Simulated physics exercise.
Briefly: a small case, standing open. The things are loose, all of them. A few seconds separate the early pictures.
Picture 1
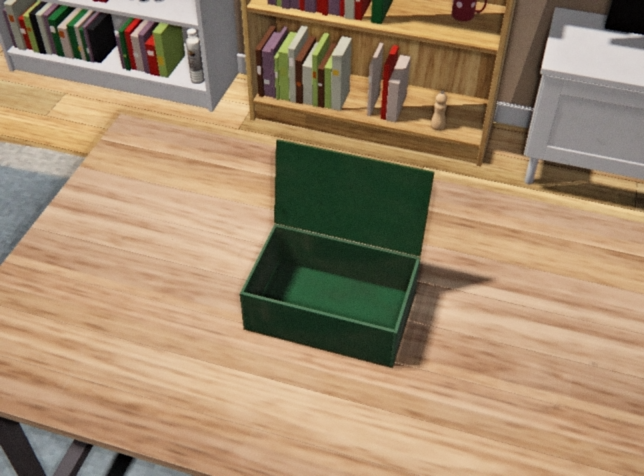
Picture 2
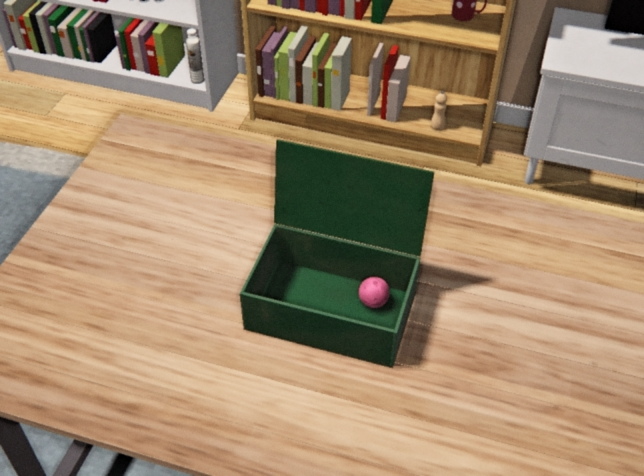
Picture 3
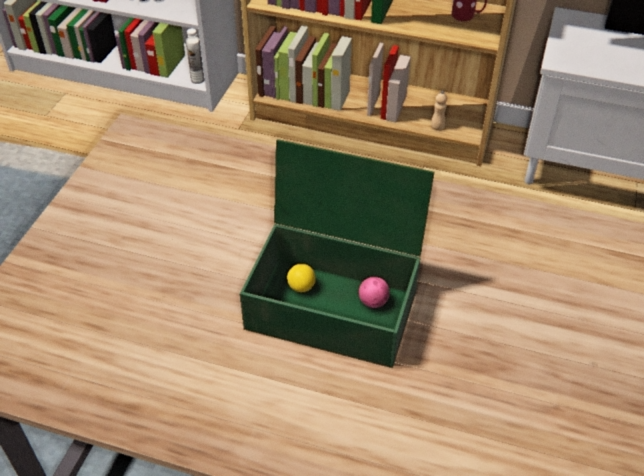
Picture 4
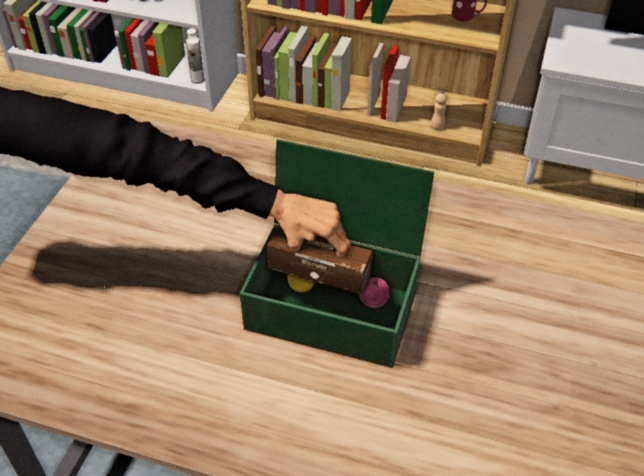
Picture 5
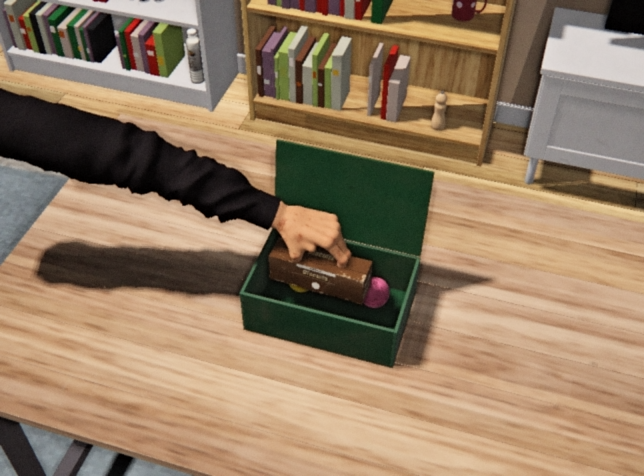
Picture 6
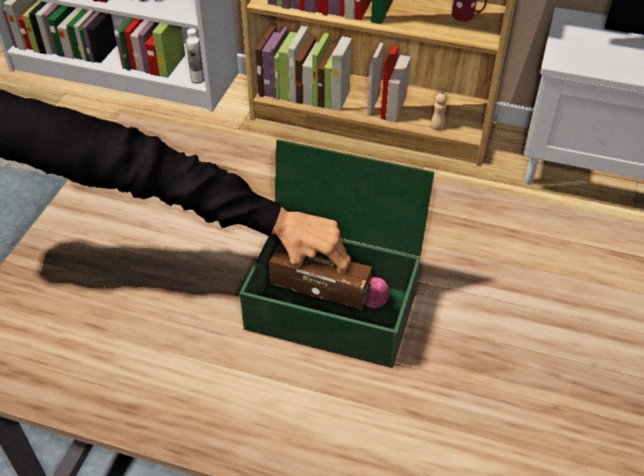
On a wooden table, an open green box is empty, then holds a pink ball, then also a round yellow object; a hand in a black sleeve then lowers a brown box-shaped item slightly among them, keeping hold of it.
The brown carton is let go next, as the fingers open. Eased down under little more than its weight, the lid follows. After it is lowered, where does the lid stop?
It stops flat on the box.
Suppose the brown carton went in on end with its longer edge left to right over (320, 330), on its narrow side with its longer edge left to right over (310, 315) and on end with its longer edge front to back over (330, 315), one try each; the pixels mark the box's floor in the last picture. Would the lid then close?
First try leaves it partly open, second try leaves it shut, third try leaves it partly open.
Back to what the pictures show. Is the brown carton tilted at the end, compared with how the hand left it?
The brown carton ends up leaning.
Then, 0.70 s on from there, brown carton on its side near (314, 308); yellow lemon shifted a little.
Then, 1.60 s on from there, lid 57° above the rim; brown carton on its side near (314, 308).
Then, 2.00 s on from there, lid 18° above the rim; brown carton on its side near (314, 308); pink ball shifted a little.
In the end, lid shut; toppled in the box, brown carton; the other 2 unmoved. At the end, from the last picture's camera, brown carton near (314, 308).
